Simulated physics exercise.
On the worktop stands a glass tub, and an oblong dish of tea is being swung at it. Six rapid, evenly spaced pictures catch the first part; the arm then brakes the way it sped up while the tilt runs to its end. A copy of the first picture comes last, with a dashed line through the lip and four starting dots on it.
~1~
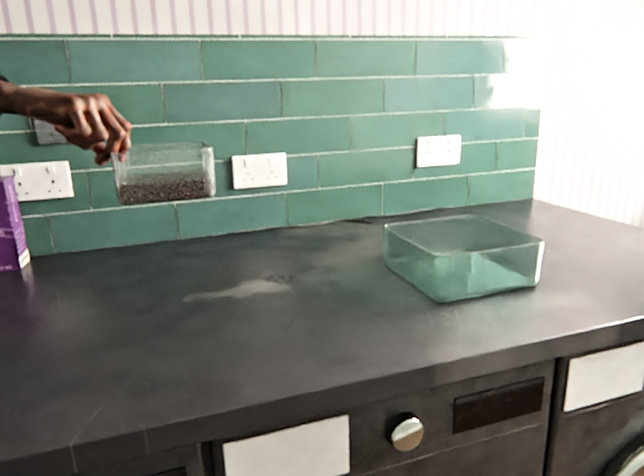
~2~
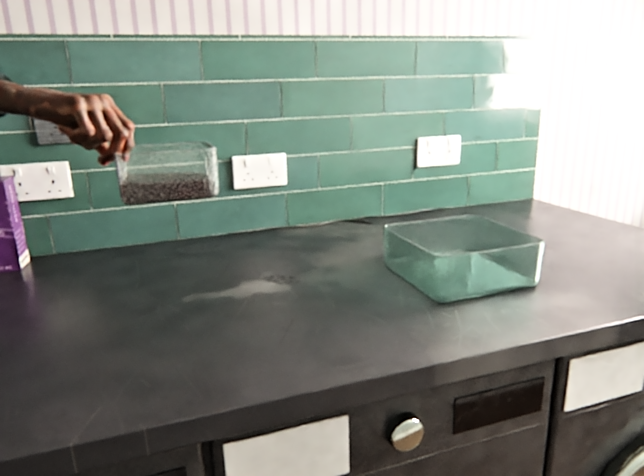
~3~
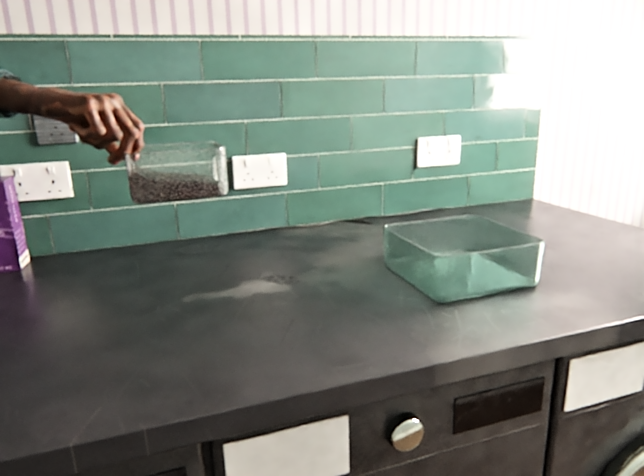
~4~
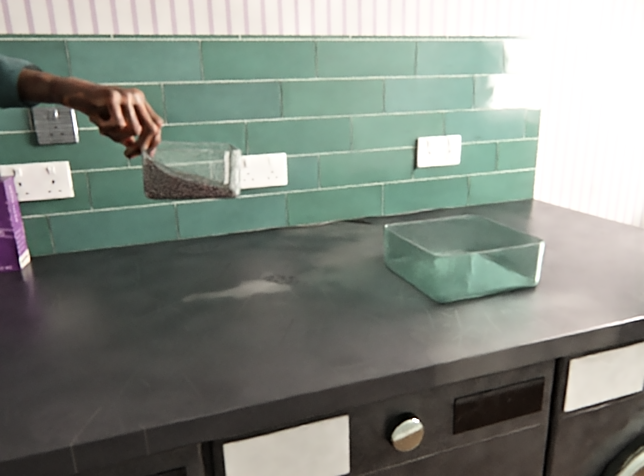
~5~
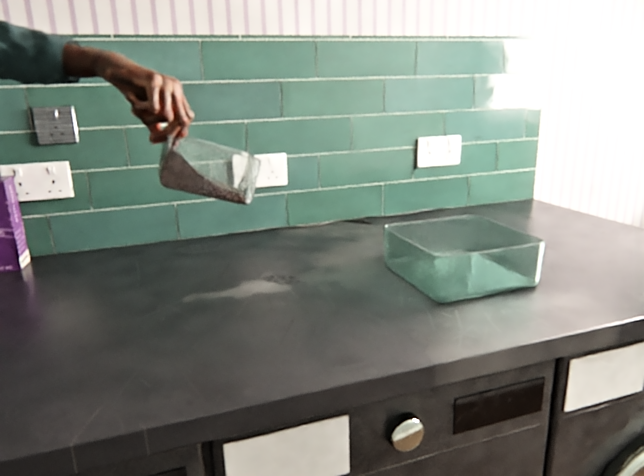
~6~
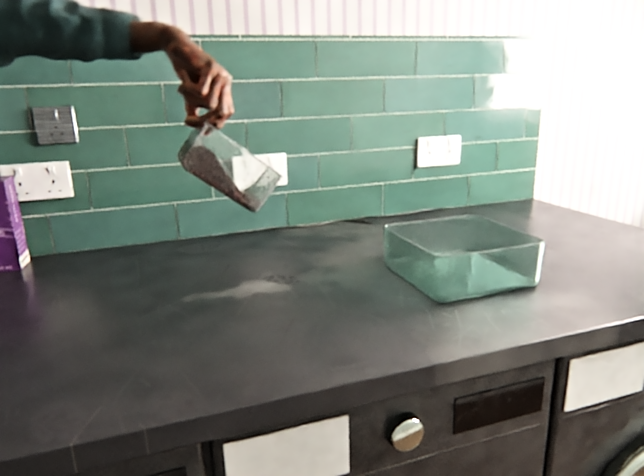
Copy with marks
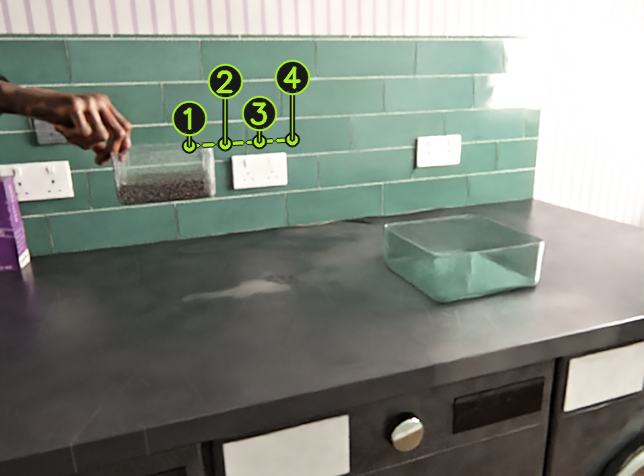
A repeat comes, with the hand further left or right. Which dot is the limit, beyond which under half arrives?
Choose 3.
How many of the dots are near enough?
Two.
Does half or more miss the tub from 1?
Yes, that goes wrong.
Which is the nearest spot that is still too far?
That is spot 2.
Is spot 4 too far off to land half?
No, that is safe.
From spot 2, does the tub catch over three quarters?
No, it does not.
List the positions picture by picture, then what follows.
Upright, lip at (206, 145); tub from (432, 302) to (535, 283); nothing has left yet, in the first picture.
Upright, lip at (209, 145); nothing has left yet, in the second picture.
Upright, lip at (218, 144); nothing has left yet, in the third picture.
Tipped about 5°, lip at (234, 147); nothing has left yet, in the fourth picture.
Tipped about 18°, lip at (255, 156); nothing has left yet, in the fifth picture.
Tipped about 38°, lip at (274, 171); nothing has left yet, in the sixth picture.
In lime, 1 at (189, 146); 2 at (225, 143); 3 at (259, 141); 4 at (292, 139).
If 1 is chosen, about 2 % lands in the tub, 92 % falls short and 6 % goes beside or beyond.
If 2 is chosen, about 21 % lands in the tub, 73 % falls short and 6 % goes beside or beyond.
If 3 is chosen, about 67 % lands in the tub, 20 % falls short and 13 % goes beside or beyond.
If 4 is chosen, about 84 % lands in the tub, 4 % falls short and 12 % goes beside or beyond.
